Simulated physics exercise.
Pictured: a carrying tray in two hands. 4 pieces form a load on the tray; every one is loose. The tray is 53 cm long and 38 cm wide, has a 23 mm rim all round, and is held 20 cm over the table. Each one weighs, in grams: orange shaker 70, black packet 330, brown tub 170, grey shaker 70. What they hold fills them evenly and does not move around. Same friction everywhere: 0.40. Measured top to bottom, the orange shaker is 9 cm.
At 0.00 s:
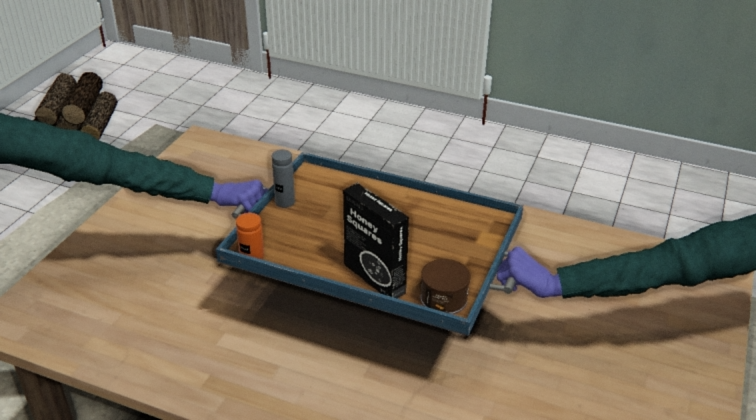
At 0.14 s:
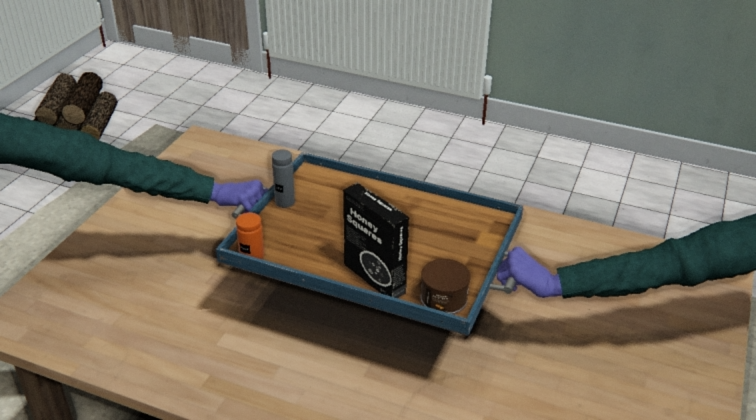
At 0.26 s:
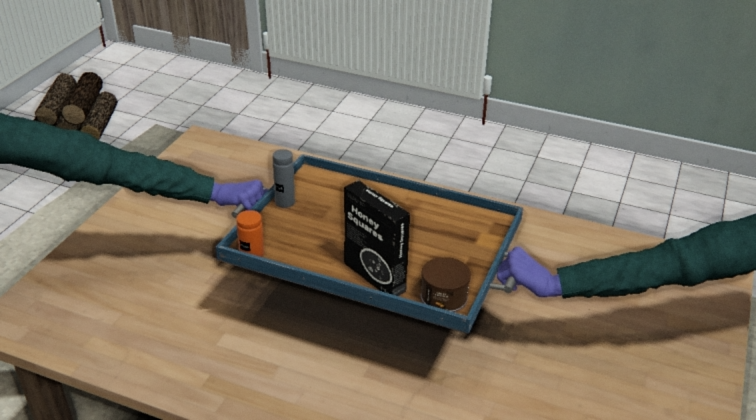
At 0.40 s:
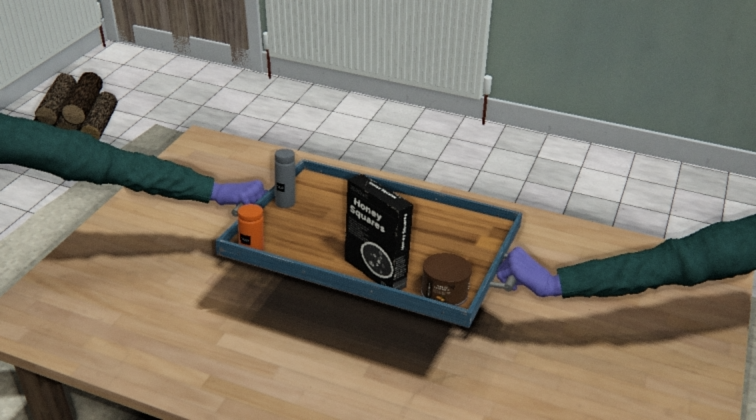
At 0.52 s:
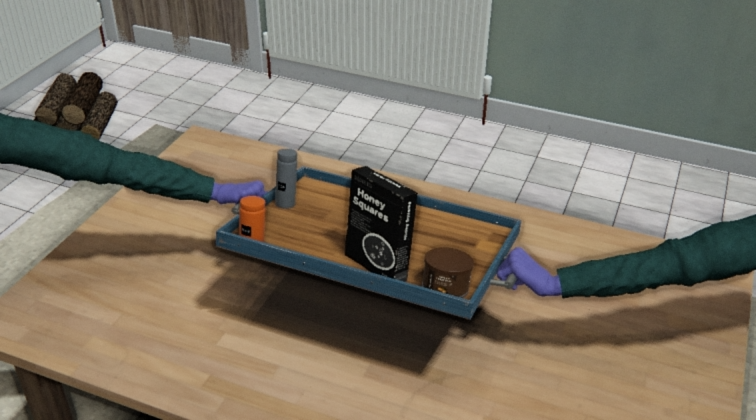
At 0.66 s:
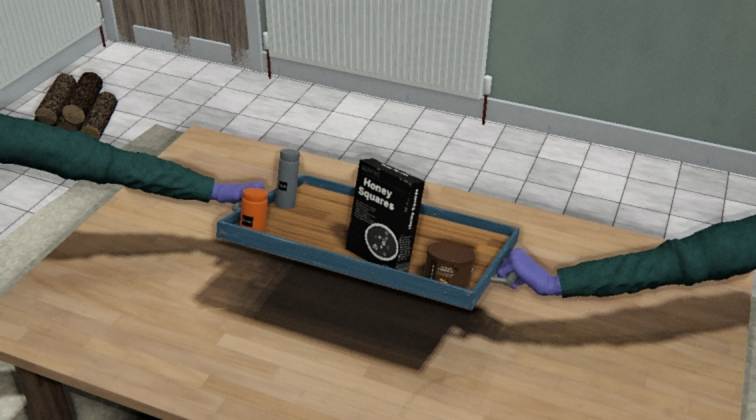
Above a wooden table, two gloved hands steadily tilt a loaded tray far edge down.
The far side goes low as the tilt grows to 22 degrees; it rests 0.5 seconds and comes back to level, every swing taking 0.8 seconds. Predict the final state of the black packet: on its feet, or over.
Over.
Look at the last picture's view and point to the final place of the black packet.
At roughly (441, 222).
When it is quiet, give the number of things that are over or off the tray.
It adds up to 2.
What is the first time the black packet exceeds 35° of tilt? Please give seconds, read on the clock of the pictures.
That first happens close to 0.9 seconds.
After 0.96 s, tray tilted 22°, far edge down; black packet on its side near (422, 235); grey shaker tipped 25° from how it sat.
After 1.16 s, tray tilted 22°, far edge down; black packet on its side near (440, 232); grey shaker on its side.
At rest (2.7 s), tipped over on the tray, black packet and grey shaker; the other 2 in place, give or take 5 cm. In the last view, black packet near (441, 222).
